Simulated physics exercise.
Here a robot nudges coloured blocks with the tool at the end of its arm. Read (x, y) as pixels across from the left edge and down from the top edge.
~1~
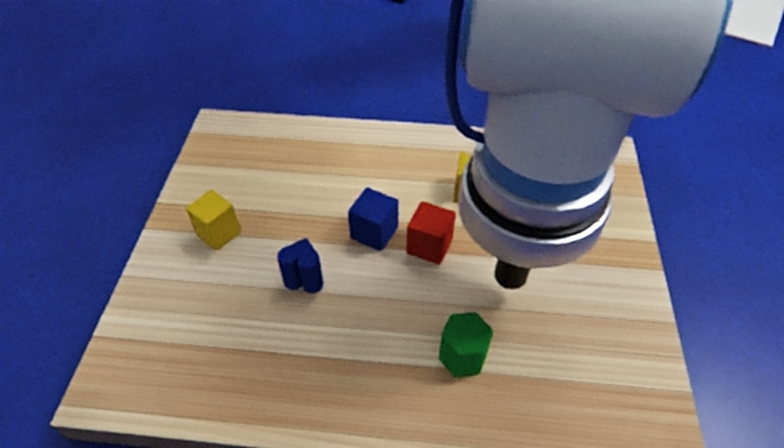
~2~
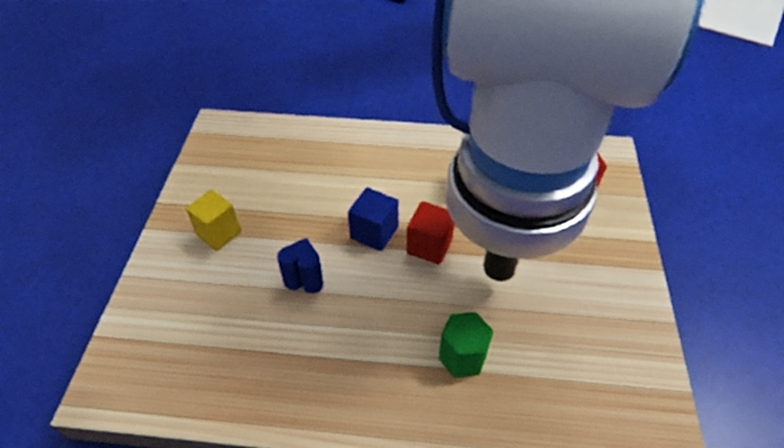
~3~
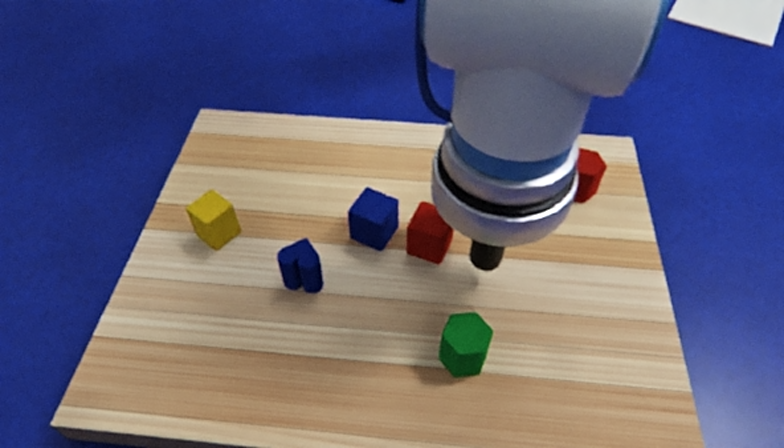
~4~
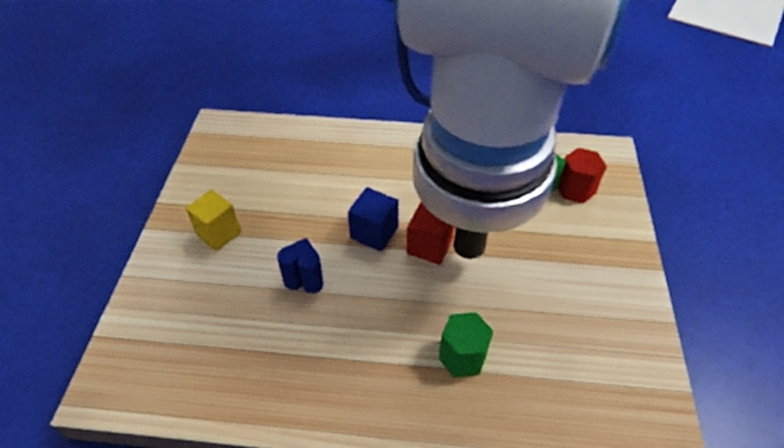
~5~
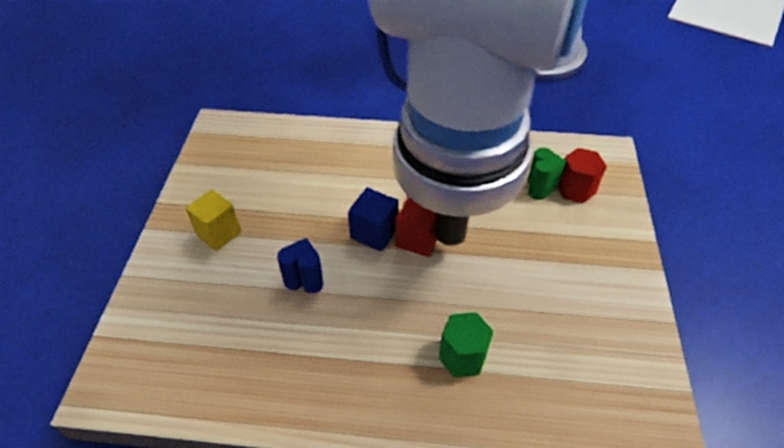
The robot arm moved left and slightly away across the wooden board, uncovering red and green blocks at the right, then its dark tip nudged the red cube a little left toward the blue cube.
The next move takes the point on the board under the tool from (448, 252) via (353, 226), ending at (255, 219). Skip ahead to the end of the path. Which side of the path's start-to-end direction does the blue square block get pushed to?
That's a shift to the right.
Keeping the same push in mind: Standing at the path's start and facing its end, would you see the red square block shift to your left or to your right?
Over to the right.
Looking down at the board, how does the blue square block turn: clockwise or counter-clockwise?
From the top: Clockwise.
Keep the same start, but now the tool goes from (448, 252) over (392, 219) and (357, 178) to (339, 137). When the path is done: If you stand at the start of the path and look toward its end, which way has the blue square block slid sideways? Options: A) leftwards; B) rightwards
Correct choice: A.
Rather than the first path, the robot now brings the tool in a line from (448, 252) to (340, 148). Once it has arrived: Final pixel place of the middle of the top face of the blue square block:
Most likely (324, 192).
On the path given first. One third of the way, tool (385, 213); blue square block (316, 187); red square block (355, 189).
Two thirds of the way, tool (317, 206); blue square block (258, 168), turned 15° clockwise; red square block (292, 179), turned 20° clockwise.
At the end, tool (250, 202); yellow square block in place; blue square block (223, 146), turned 50° clockwise; red square block (236, 169), turned 55° clockwise.
